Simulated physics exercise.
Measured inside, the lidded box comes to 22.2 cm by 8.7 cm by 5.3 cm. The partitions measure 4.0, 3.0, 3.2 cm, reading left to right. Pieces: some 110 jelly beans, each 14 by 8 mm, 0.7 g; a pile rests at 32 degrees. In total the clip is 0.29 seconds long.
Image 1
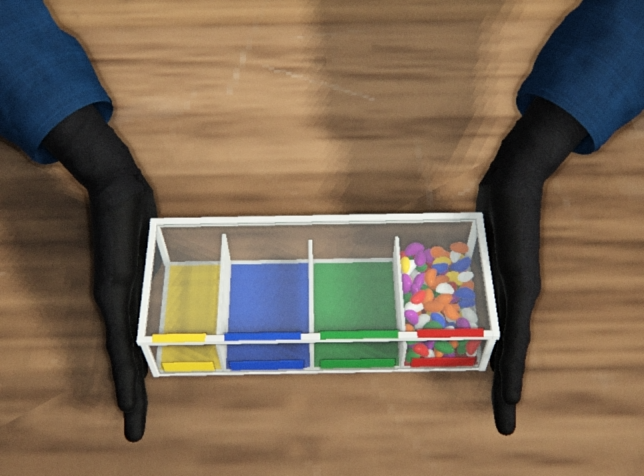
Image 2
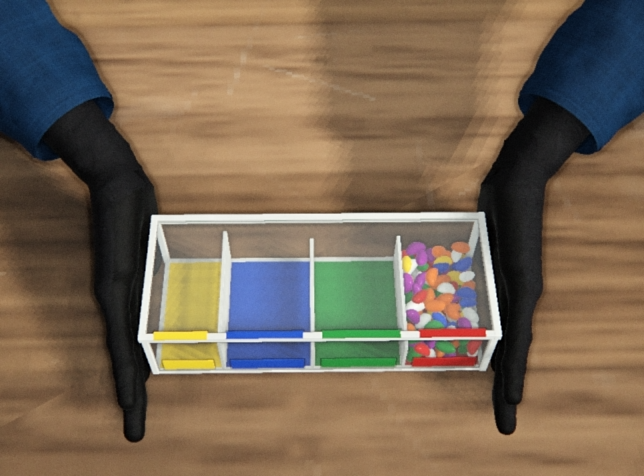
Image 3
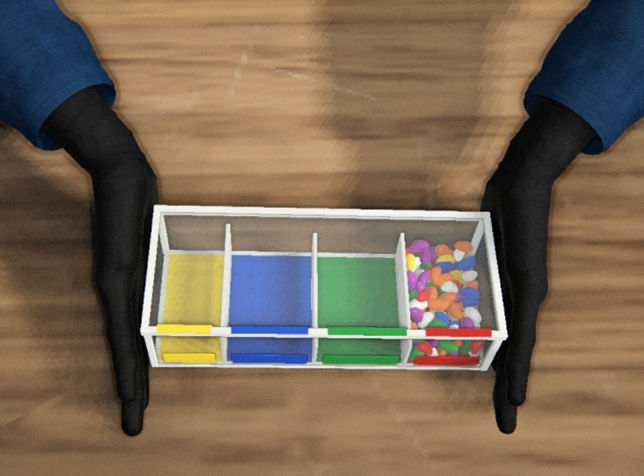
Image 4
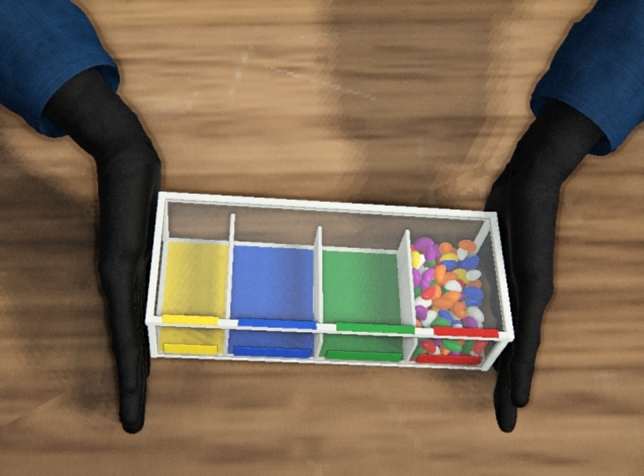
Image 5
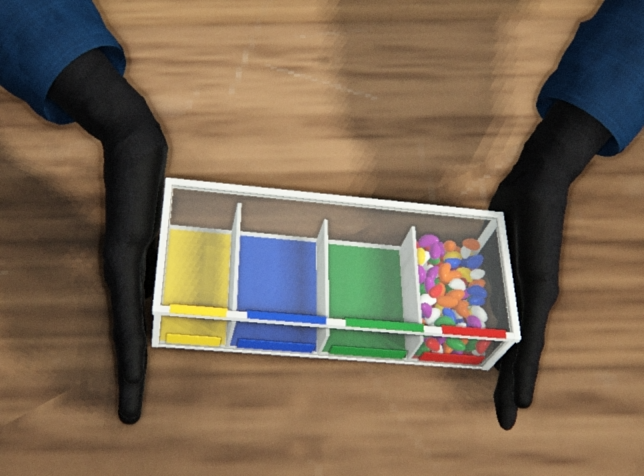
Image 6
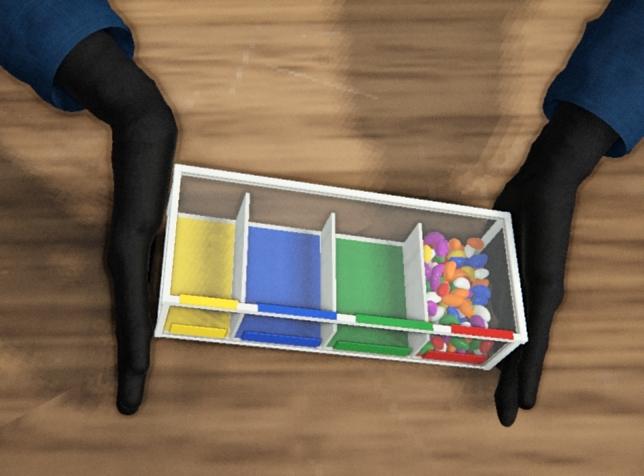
On a wooden surface, two black-gloved hands hold a clear lidded box between their palms, its yellow, blue and green compartments empty and the red one at right piled with colourful jelly beans. The hands gradually tilt the box, raising its left end while the beans stay in the red compartment.
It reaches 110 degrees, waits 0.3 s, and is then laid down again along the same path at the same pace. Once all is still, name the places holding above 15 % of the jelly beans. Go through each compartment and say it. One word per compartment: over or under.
Red over, blue under, green under, yellow under.
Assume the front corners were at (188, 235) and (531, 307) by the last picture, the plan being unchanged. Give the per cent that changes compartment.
About 0 %.
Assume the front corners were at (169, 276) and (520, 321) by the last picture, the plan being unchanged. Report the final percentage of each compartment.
Red 100; blue 0; green 0; yellow 0.
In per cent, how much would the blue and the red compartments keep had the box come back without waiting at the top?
Then, in per cent: Blue 0, red 100.
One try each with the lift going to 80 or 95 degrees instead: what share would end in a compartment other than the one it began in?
0 and 0 %.
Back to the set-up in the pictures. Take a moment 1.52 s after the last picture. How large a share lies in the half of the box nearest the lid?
About 40 per cent.
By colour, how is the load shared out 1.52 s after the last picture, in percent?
Red 100 %, blue 0 %, green 0 %, yellow 0 %.
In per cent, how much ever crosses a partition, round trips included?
Roughly 0 per cent.
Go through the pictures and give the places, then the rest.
The first frame shows box tilt 0 degrees, front corners at (144, 338) and (492, 332); red 100 %.
The second frame shows box tilt 1 degrees, front corners at (145, 336) and (494, 332).
The third frame shows box tilt 4 degrees, front corners at (148, 328) and (499, 333), lowest corner right front.
The fourth frame shows box tilt 8 degrees, front corners at (153, 318) and (506, 334), lowest corner right front.
The fifth frame shows box tilt 12 degrees, front corners at (160, 307) and (512, 334), lowest corner right front.
The sixth frame shows box tilt 16 degrees, front corners at (169, 297) and (519, 336), lowest corner right front; red 100 %.
Then, 1.52 s after the last picture, tilt 110 degrees; red 100 %.
Then, 2.53 s after the last picture, tilt 55 degrees; red 100 %.
Then, 3.53 s after the last picture, tilt 0 degrees; red 100 %.
In the end, red 100 %, blue 0 %, green 0 %, yellow 0 %.
